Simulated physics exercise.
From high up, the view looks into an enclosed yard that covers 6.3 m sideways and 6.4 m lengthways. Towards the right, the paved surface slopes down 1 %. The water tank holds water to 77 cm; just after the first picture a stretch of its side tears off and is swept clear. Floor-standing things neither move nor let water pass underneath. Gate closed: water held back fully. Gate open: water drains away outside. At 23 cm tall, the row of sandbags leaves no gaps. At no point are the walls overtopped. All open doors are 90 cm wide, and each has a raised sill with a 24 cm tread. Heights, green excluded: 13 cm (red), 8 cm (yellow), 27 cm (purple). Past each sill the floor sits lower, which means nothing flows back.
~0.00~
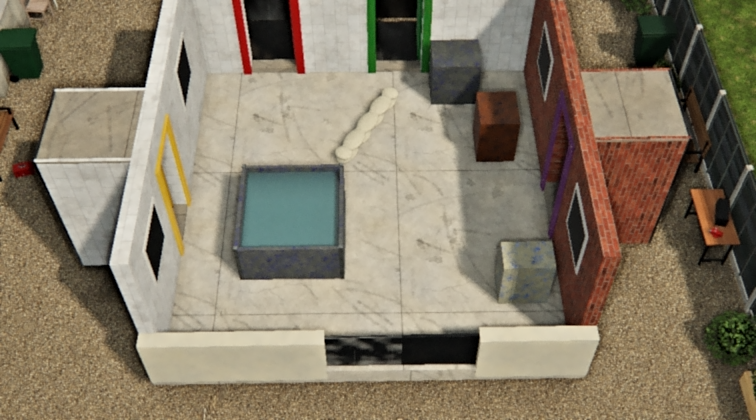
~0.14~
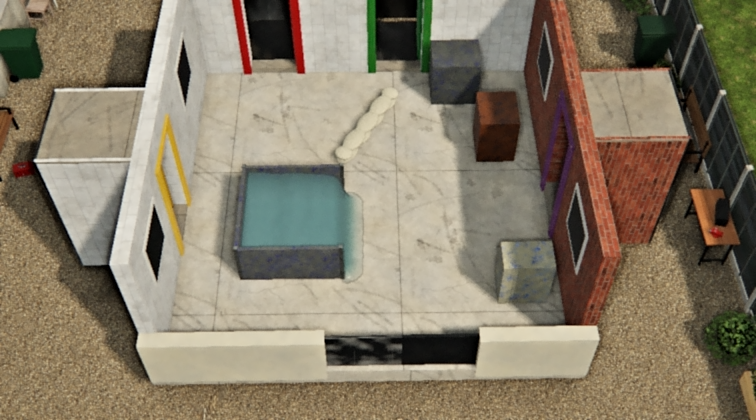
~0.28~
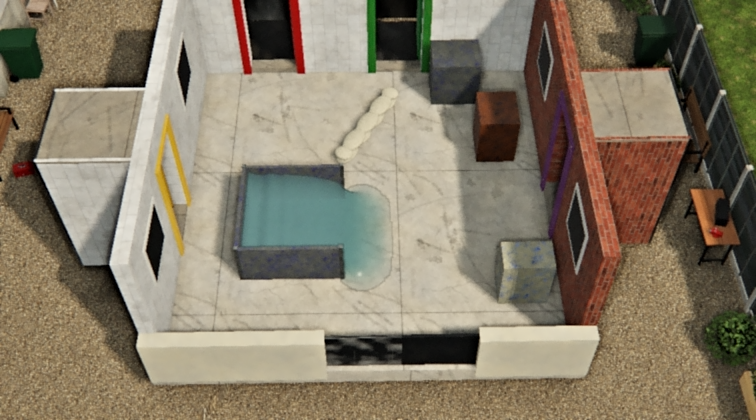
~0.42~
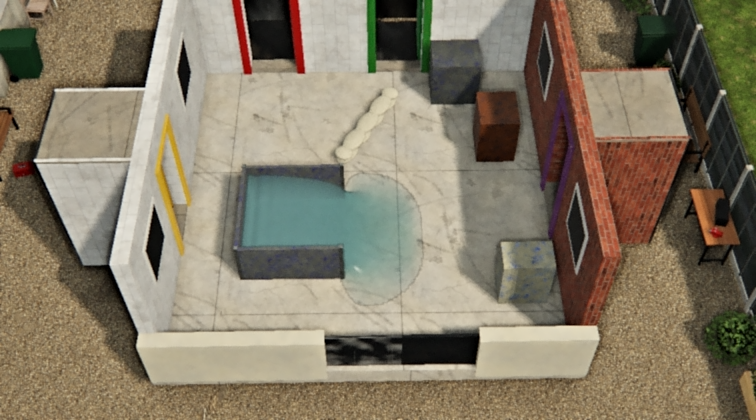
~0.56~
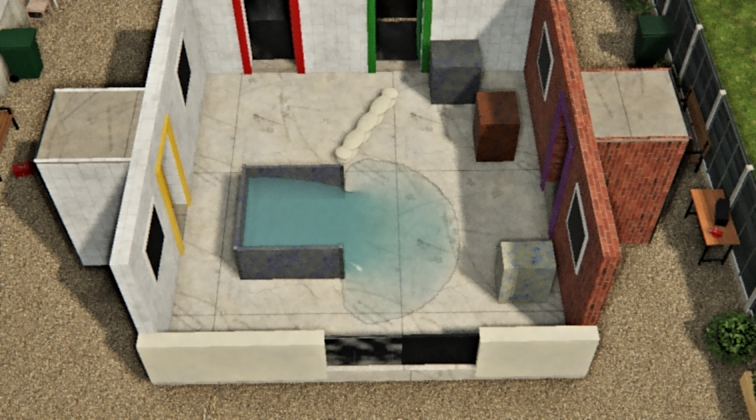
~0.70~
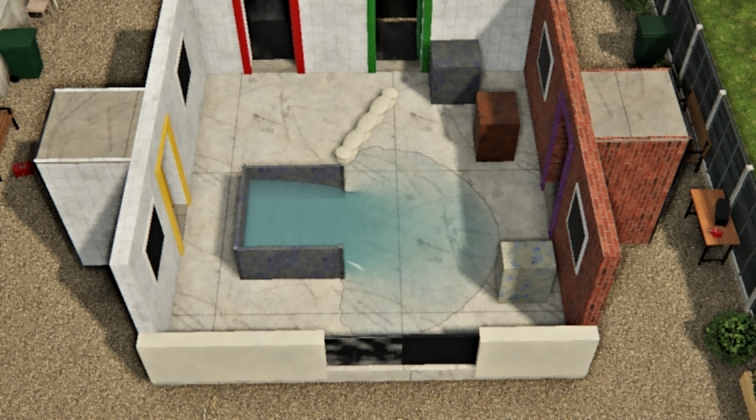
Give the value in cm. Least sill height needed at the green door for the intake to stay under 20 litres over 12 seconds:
6.5 cm or so.
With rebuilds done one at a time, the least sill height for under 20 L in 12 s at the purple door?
The purple one would have to be about 28 cm high.
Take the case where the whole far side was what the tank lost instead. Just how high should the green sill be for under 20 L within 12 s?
If so: Around 11.5 cm.
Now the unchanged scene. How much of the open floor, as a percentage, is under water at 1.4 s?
Wet: Close to 40 %.
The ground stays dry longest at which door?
Door: Yellow.
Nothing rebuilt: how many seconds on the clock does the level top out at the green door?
I'd say near 6.0 seconds.
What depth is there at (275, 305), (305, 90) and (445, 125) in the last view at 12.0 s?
First 5, then 2, then 6 cm.
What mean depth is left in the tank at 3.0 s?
Averaged depth comes out at about 10 cm.
After 1.4 s water covers 40 % of the floor, deepest (35 cm) near (547, 268); it has not reached the green door.
After 3.0 s water covers 45 % of the floor, deepest (30 cm) near (516, 74); it has not reached the green door.
After 12.0 s water covers 95 % of the floor, deepest (9 cm) near (376, 346); 5 cm at the green door, 7 litres in over its 8 cm sill.
At the green door as built, the water arrived by 3.5 s and peaked near 11 cm at 6.0 s.
With a sill of 5 cm, 39 litres would have come in within the 12 s; with 7 cm, 14 litres. So under 20 litres takes about 6.5 cm.
